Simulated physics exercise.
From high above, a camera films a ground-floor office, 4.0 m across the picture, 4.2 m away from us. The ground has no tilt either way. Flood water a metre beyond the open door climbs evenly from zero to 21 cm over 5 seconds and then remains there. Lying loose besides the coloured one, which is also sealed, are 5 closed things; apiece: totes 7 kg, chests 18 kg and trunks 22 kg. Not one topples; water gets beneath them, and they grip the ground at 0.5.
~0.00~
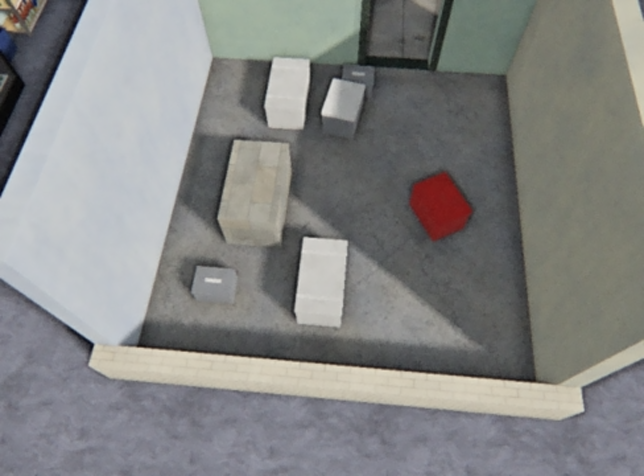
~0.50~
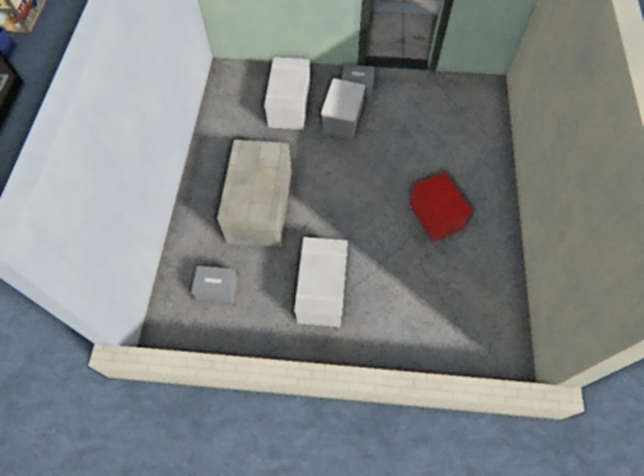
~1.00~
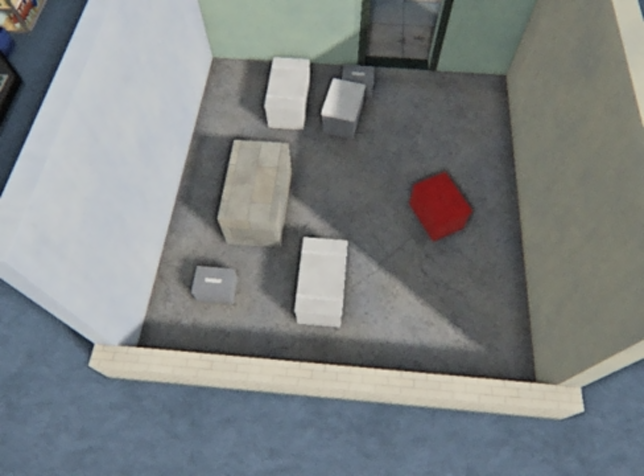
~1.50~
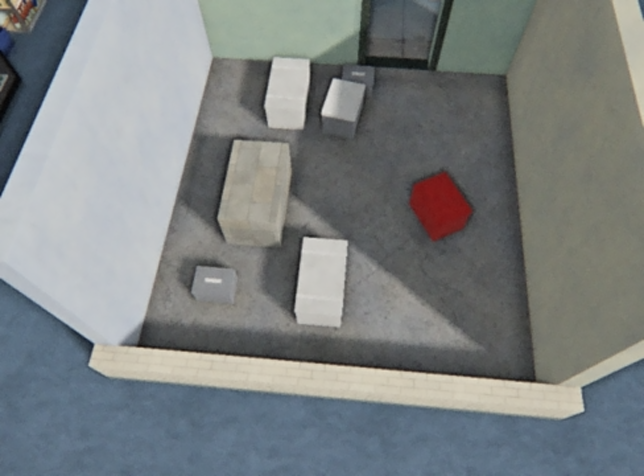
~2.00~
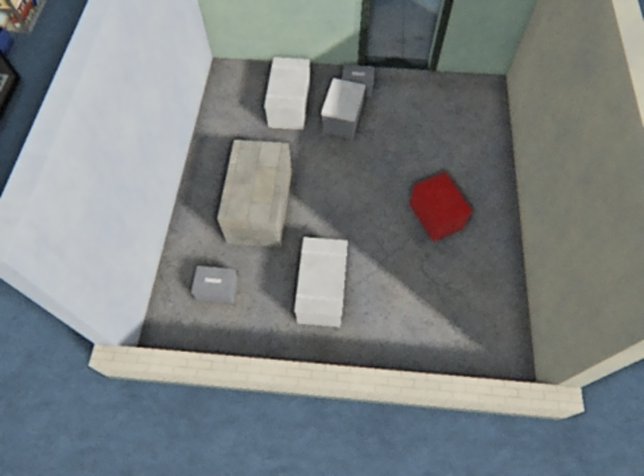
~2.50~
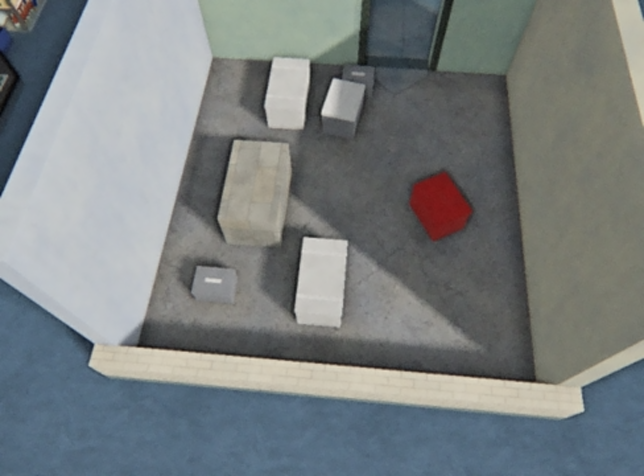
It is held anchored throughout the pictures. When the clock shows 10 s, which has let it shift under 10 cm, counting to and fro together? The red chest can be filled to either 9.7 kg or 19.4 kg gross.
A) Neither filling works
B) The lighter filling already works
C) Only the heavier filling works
C, only the heavier filling works.
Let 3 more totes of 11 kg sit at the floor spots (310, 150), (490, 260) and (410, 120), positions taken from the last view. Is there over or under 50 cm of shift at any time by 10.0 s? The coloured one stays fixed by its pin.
In the order given, within the mark, then within the mark, and last beyond the mark.
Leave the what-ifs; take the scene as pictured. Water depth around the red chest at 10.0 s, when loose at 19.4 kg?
Close to 7 cm deep.
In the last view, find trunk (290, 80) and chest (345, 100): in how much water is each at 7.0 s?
Depths: Near 1 cm, then near 4 cm.
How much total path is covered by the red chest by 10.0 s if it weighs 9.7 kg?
150 cm, roughly.
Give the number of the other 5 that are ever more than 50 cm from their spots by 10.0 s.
The answer here is 0.
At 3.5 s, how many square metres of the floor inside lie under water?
Near 1.5 m2 in all.
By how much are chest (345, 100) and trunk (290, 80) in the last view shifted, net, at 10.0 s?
In that order: 20 cm, 0 cm.
After 3.5 s the red chest would be 0 cm from its start with 9.7 kg and 0 cm from its start with 19.4 kg; 0 cm of water round it then.
After 4.5 s the red chest would be 0 cm from its start with 9.7 kg and 0 cm from its start with 19.4 kg; 2 cm of water round it then.
After 7.0 s the red chest would be 51 cm from its start with 9.7 kg and 0 cm from its start with 19.4 kg; 4 cm of water round it then.
After 10.0 s the red chest would be 164 cm from its start with 9.7 kg and 0 cm from its start with 19.4 kg; 7 cm of water round it then.
